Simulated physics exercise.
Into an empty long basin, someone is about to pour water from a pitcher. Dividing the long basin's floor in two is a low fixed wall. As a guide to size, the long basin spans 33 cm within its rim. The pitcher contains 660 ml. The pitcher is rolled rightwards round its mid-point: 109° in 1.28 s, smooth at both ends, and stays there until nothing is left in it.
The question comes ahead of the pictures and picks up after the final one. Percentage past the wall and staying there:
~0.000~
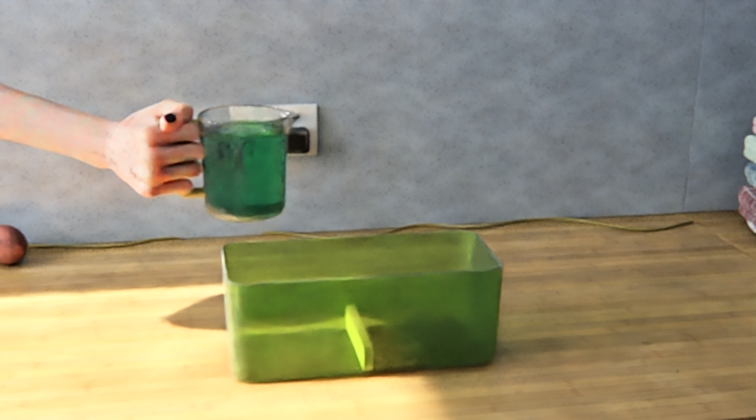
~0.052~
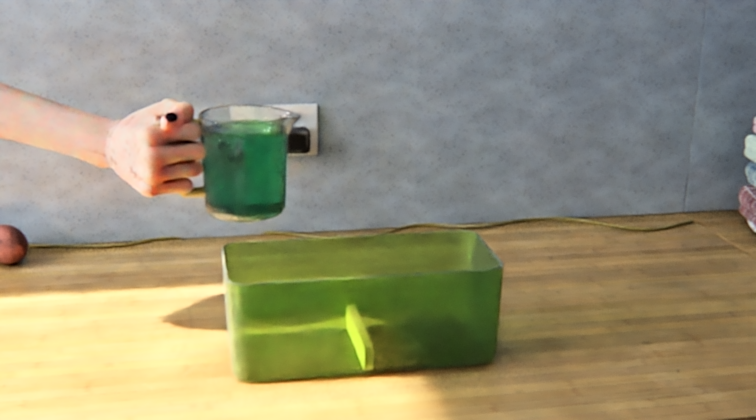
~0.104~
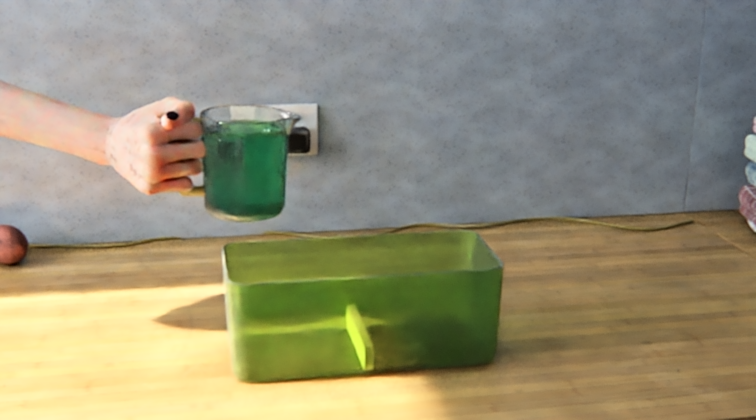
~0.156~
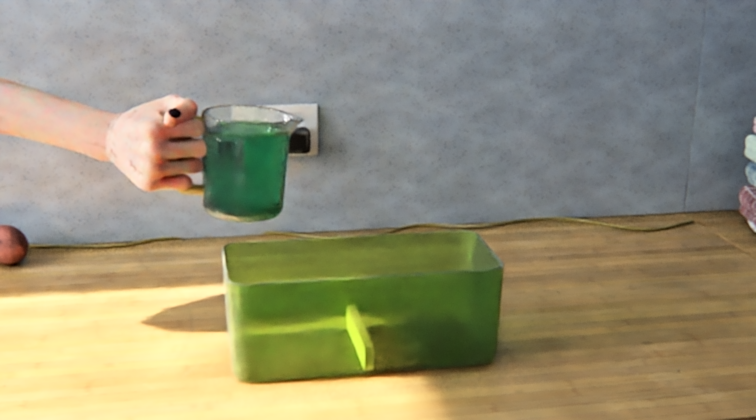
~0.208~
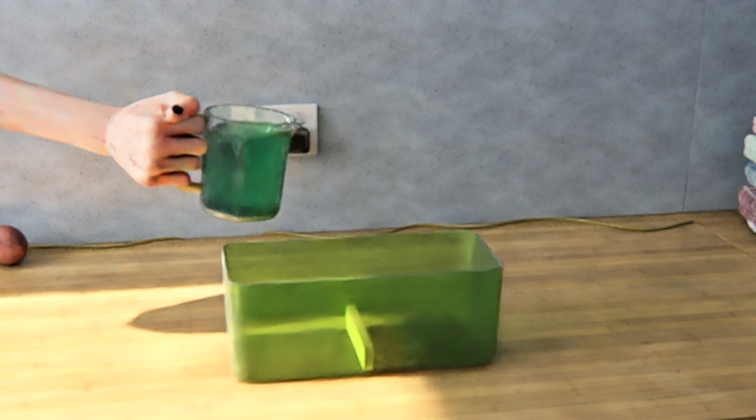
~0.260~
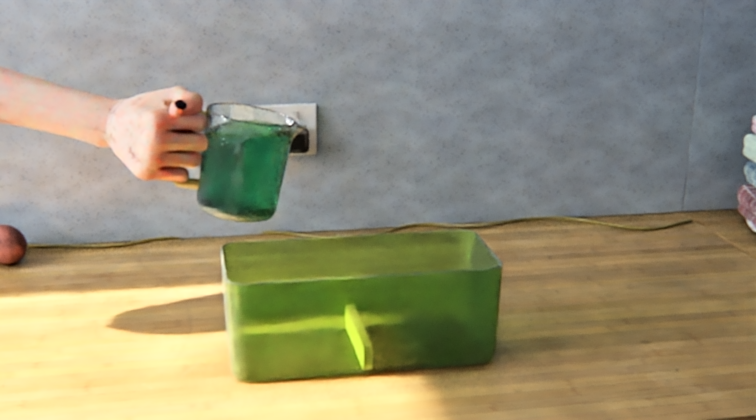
57 percent.
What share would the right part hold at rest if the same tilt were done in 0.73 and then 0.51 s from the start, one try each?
45 then 35 %.
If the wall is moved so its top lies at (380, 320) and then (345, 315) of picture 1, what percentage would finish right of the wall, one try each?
Result: 10 per cent, then 70 per cent.
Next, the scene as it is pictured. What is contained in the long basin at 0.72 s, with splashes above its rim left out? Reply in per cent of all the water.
Roughly 6 percent of it.
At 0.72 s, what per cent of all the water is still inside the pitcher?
80 %.
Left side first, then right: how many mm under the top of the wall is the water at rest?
Left roughly 18 mm; right roughly 14 mm.
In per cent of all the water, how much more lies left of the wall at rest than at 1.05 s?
28 %.
After 0.72 s the tilt is 65° and 80 per cent is still to pour, 1 is left of the wall and 5 right of it.
After 1.05 s the tilt is 101° and 25 per cent is still to pour, 14 is left of the wall and 46 right of it.
After 1.40 s the tilt is 109° and 1 per cent is still to pour, 40 is left of the wall and 58 right of it.
After 1.78 s the tilt is 109° and 0 per cent is still to pour, 42 is left of the wall and 57 right of it.
In the end 42 per cent lies left of the wall, 57 right of it and 0 outside.
